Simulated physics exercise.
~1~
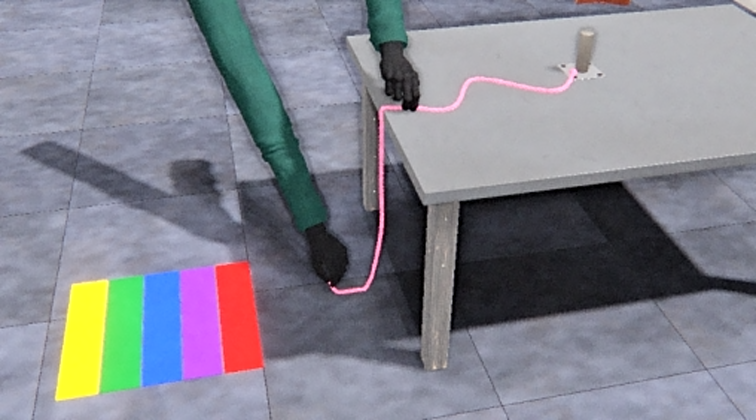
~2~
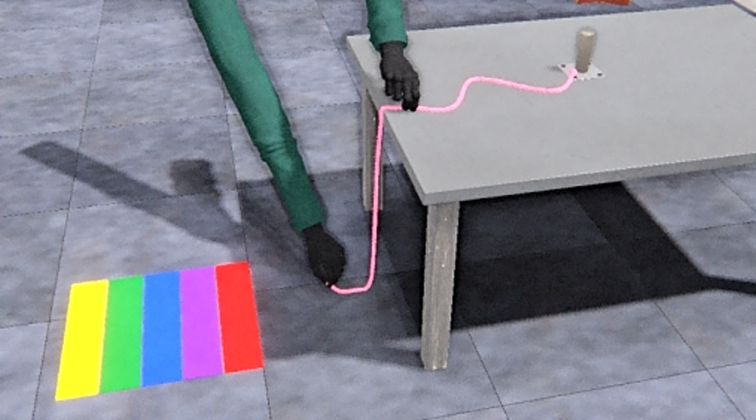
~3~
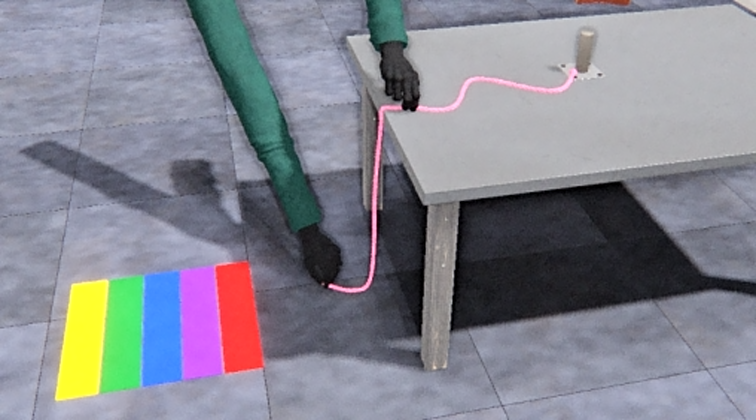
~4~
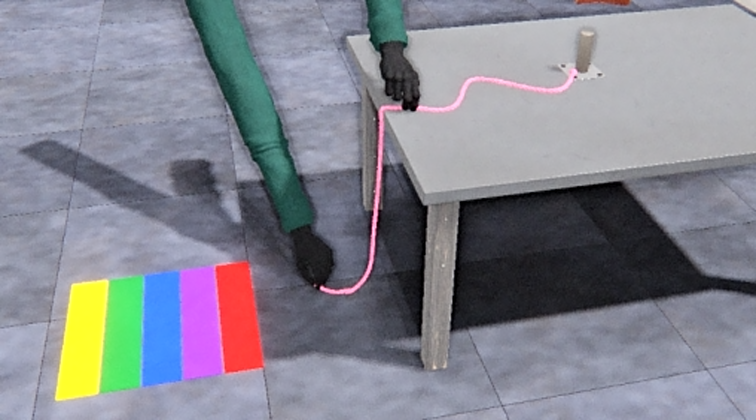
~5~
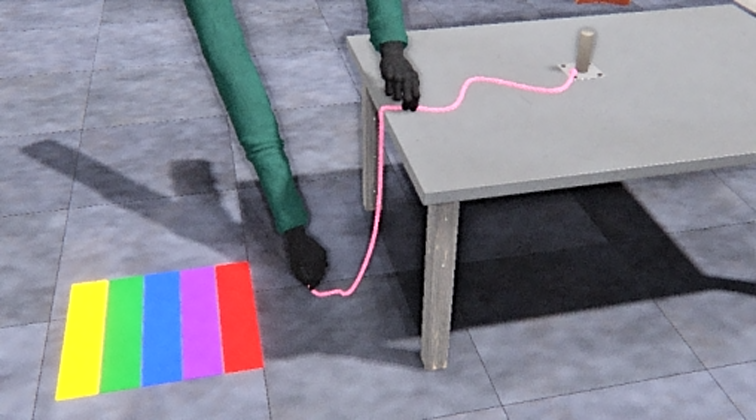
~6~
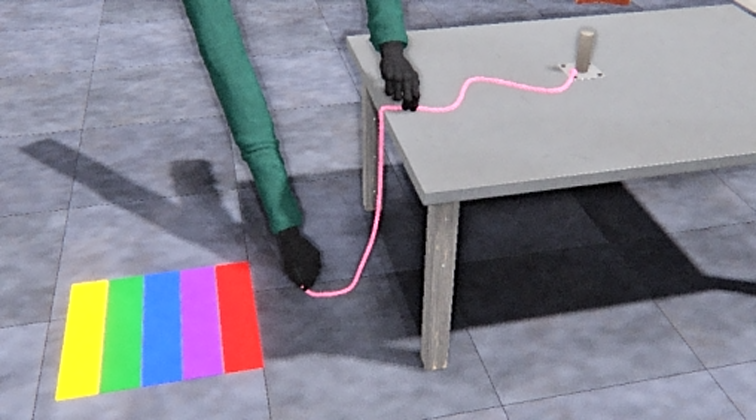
On a floor of grey-blue tiles, seen from above at an angle, a grey table stands at the right. A pink cord runs from a short post on the tabletop, under a black hand at the edge, and down to a second black hand of a green-sleeved figure, with yellow, green, blue, purple and red strips at lower left. The lower hand slowly draws the cord's end slightly left, while the upper hand and view stay still.
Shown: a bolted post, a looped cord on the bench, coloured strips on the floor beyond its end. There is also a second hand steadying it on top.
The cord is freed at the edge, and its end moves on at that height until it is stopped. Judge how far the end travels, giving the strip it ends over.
It ends over the green strip.
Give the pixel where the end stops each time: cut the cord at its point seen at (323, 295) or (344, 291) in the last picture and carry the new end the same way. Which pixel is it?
(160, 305) and (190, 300).
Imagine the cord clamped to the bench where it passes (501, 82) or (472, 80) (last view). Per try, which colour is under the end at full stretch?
First try blue, second try blue.
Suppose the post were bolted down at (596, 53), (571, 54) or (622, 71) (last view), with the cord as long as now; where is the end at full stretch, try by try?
Somewhere near (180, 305), (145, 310) and (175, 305), in that order.
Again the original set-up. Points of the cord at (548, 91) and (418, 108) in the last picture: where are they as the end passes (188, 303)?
Approx. (521, 82); approx. (375, 133).
A little later, end near (188, 303); over purple.
Next, end near (147, 308); over blue.
When it is tight, end near (122, 312); over green. The green one.
